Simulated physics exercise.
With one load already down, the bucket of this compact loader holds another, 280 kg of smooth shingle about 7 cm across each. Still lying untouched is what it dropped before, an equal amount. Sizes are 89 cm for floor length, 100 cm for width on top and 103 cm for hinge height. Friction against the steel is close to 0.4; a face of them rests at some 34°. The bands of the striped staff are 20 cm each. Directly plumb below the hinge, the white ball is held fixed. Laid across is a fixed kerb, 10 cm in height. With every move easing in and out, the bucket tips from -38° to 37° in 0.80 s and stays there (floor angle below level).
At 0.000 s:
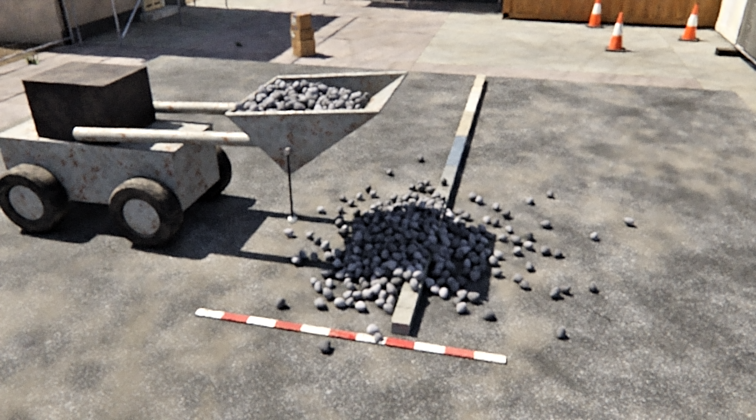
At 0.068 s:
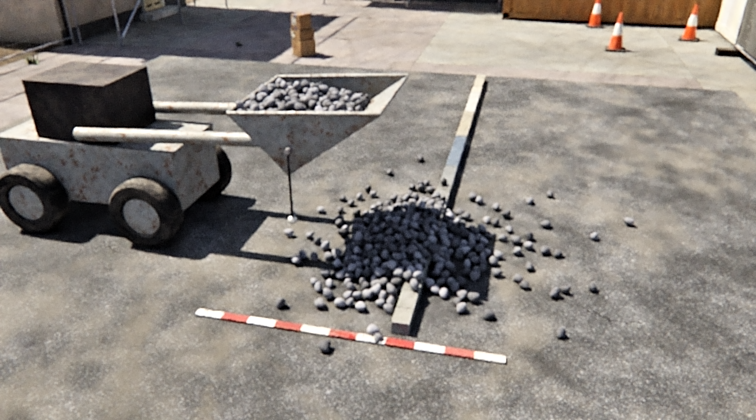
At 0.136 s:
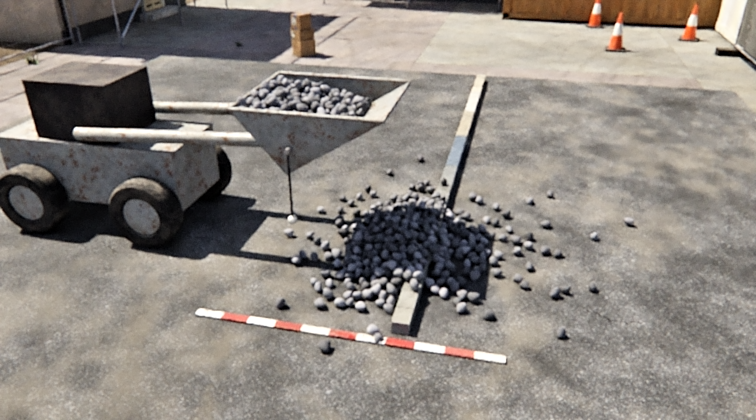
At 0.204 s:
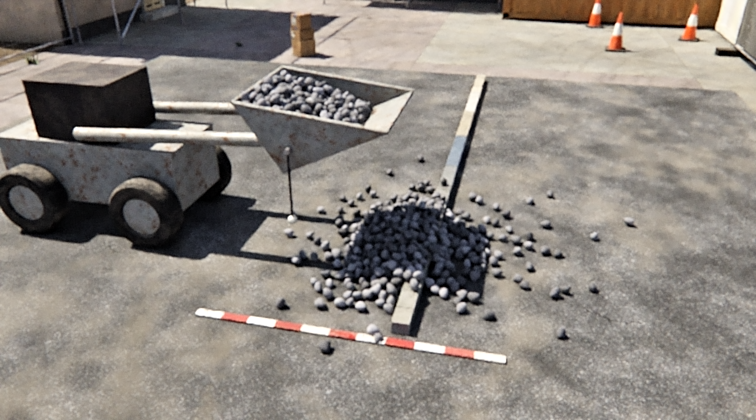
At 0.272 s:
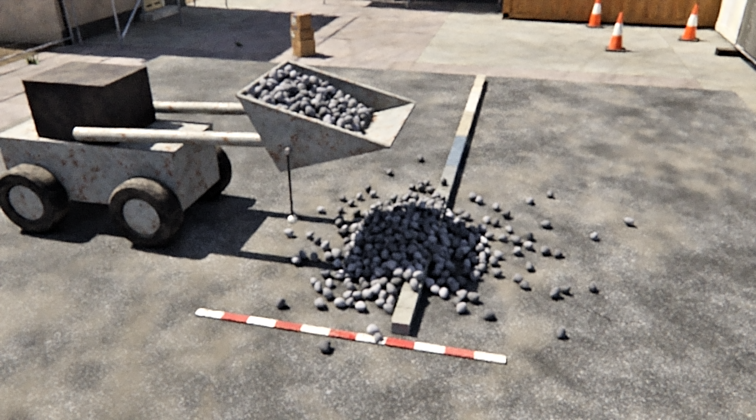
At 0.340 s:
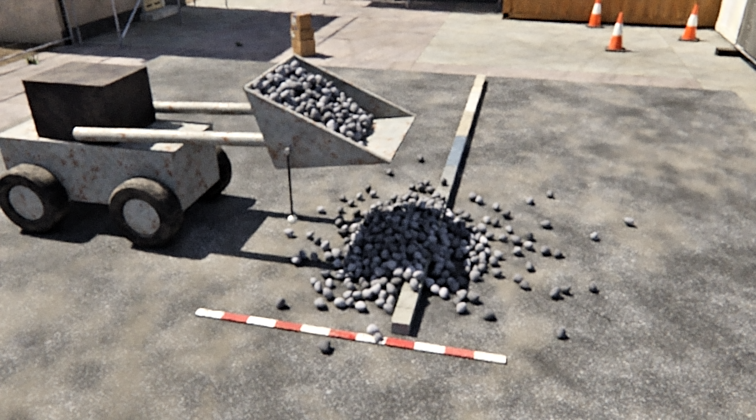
The loader's bucket, full of grey stones, slowly tilted its front edge downward beside the heap already lying across the kerb, and its stones shifted forward a little while the heap stayed still.
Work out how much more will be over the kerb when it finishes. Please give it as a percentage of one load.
Around 52 out of 100.
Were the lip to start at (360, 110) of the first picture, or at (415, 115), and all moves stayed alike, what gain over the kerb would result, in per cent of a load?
Near 30 in a hundred first, near 90 in a hundred second.
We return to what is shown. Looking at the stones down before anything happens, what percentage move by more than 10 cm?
I'd put it at about 15 per cent.
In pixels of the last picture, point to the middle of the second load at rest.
In the last view, somewhere near (429, 237).
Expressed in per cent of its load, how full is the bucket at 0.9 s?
Still inside: Some 80 %.
After 0.6 s the floor is at 25°; in per cent of one load, 100 in the bucket, 78 on this side of the kerb, 22 over the kerb; the foremost stones are at (576, 259).
After 0.9 s the floor is at 37°; in per cent of one load, 79 in the bucket, 99 on this side of the kerb, 22 over the kerb; the foremost stones are at (576, 259).
After 1.2 s the floor is at 37°; in per cent of one load, 20 in the bucket, 137 on this side of the kerb, 43 over the kerb; the foremost stones are at (576, 259).
After 3.8 s the floor is at 37°; in per cent of one load, 0 in the bucket, 126 on this side of the kerb, 74 over the kerb; the foremost stones are at (625, 258). Net gain over the kerb, 52.
